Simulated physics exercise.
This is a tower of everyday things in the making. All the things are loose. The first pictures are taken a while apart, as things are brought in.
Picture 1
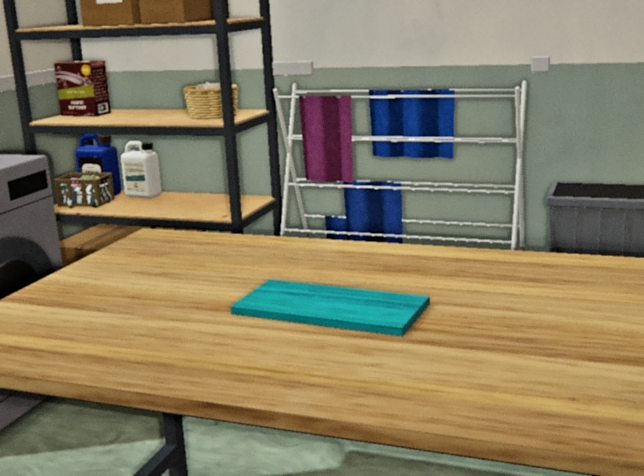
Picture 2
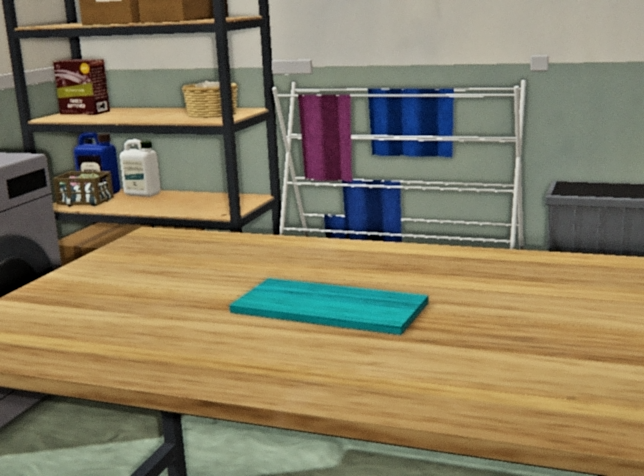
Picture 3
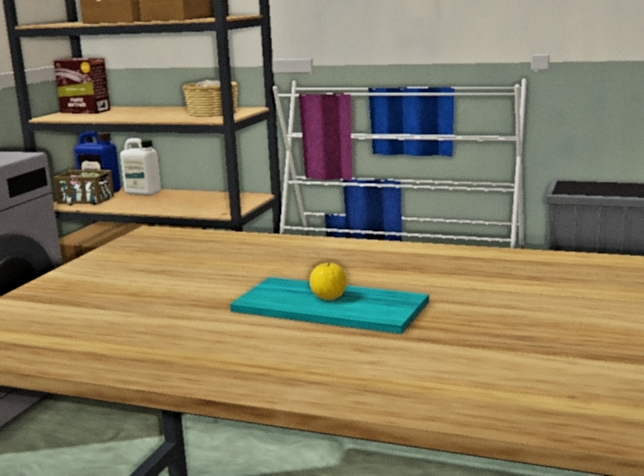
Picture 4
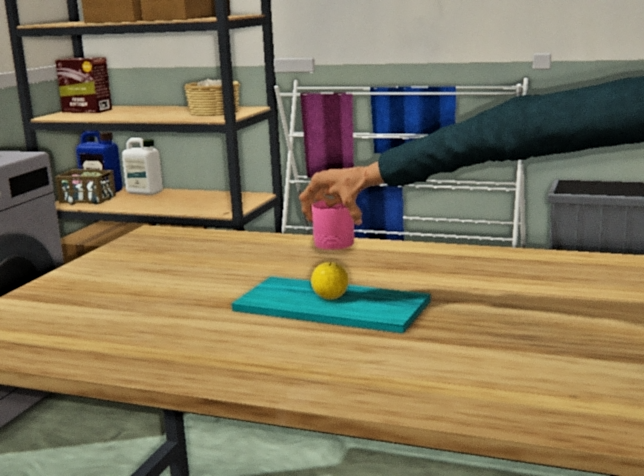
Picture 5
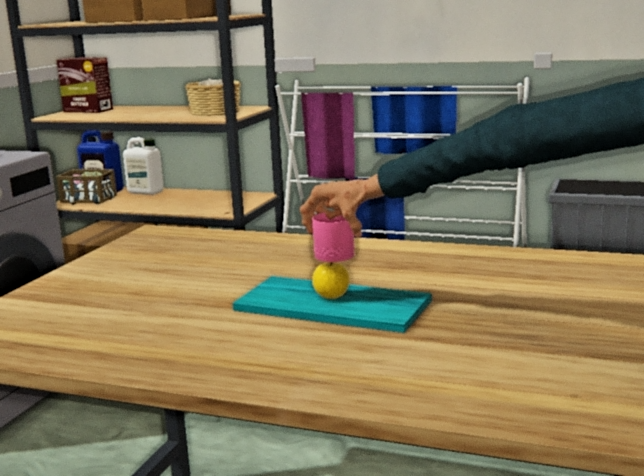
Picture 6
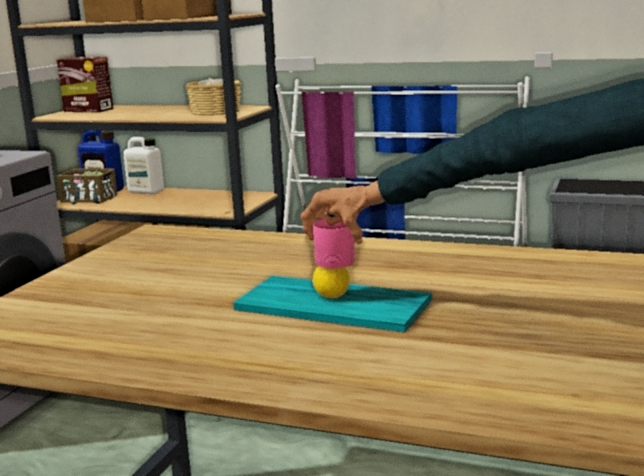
An arm in a dark teal sleeve reaches in from the right over a wooden table in a laundry room, seen from slightly above. A turquoise board lies on the table, with shelves and part of a washer at left and a rack of purple and blue towels behind. A yellow ball appears on the board, then the hand lowers a pink cup onto it and keeps hold, the view barely shifting.
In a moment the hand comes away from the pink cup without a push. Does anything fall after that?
Here the pile loses its balance.
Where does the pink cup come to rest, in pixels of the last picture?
Around (402, 283).
Then, 0.40 s later than the last frame, pink cup now fallen.
Then, 0.50 s later than the last frame, things are still on the move.
When it is over, fallen, pink cup; the other 2 as before. End places, in pixels of the last picture, pink cup near (402, 283). The pile comes apart.
